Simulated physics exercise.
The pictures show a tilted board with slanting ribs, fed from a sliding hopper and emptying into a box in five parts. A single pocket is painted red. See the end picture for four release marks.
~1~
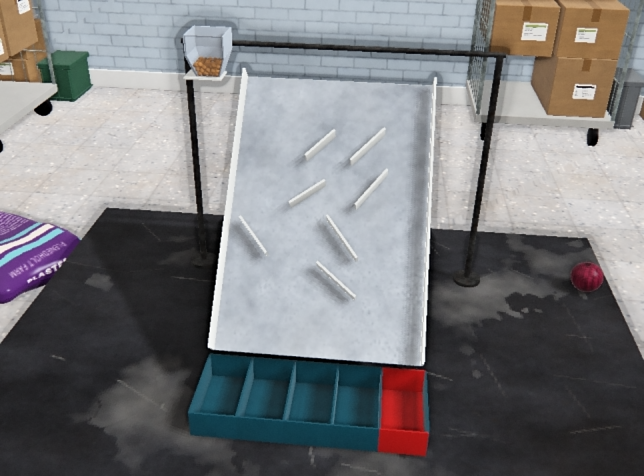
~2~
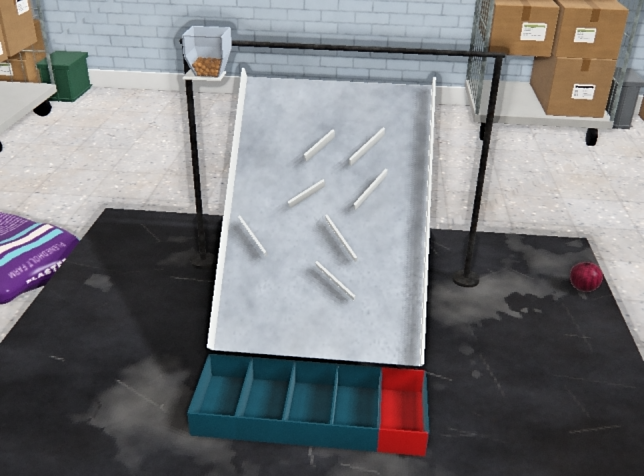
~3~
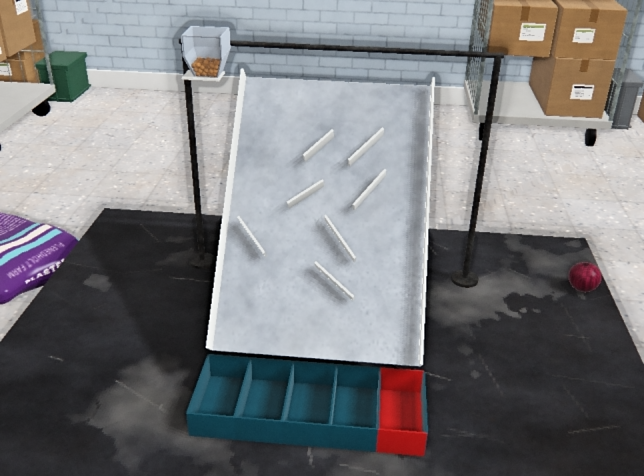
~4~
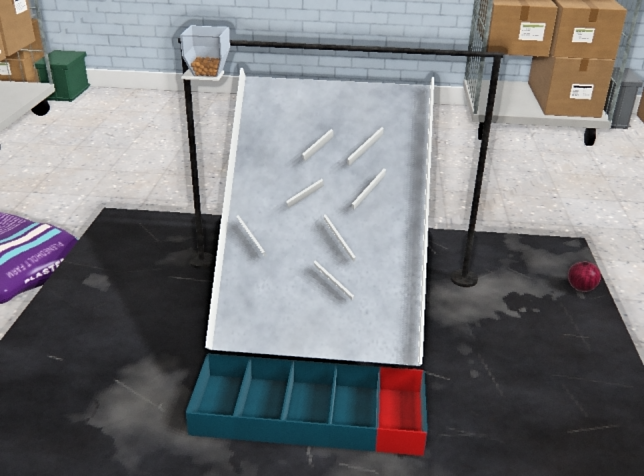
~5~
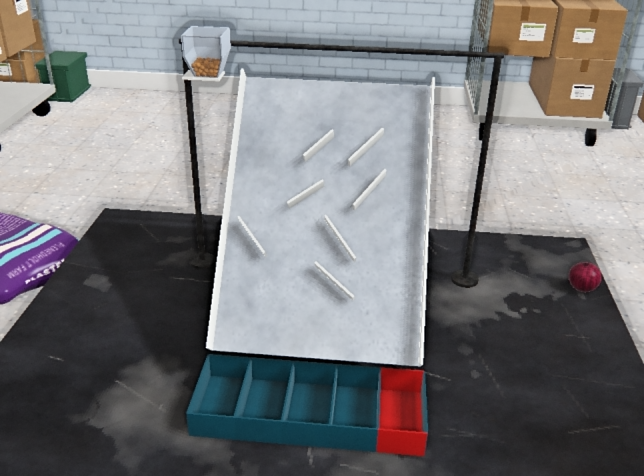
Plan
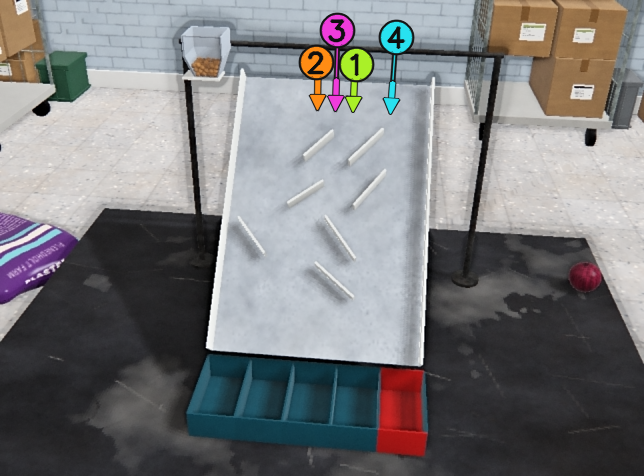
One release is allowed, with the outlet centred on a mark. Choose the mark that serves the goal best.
Mark 4.
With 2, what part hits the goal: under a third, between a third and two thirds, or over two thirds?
It is under a third.
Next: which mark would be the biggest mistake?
Mark 2.
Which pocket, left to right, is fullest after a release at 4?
It is the fifth one.
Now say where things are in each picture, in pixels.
The first picture shows hopper at (210, 66), roasted chickpeas, door shut.
The second picture shows ribs (305, 155) to (334, 130), (350, 160) to (384, 128), (288, 202) to (324, 180).
The third picture shows ribs (354, 205) to (386, 169), (238, 216) to (264, 253), (325, 215) to (355, 258).
The fourth picture shows ribs (314, 261) to (353, 296).
The fifth picture shows red pocket at (402, 441), number 5 of 5 from the left.
On the marked copy, mark 1 meets the board at (353, 106); mark 2 meets the board at (317, 104); mark 3 meets the board at (335, 105); mark 4 meets the board at (390, 108).
Choosing 1, about a third in the red pocket, about half in other pockets, about a quarter held on the board.
Choosing 2, a small part in the red pocket, most in other pockets, a small part held on the board.
Choosing 3, about a third in the red pocket, about half in other pockets, a small part held on the board.
Choosing 4, about two thirds in the red pocket, about a quarter in other pockets, a small part held on the board, a stray few outside the box.
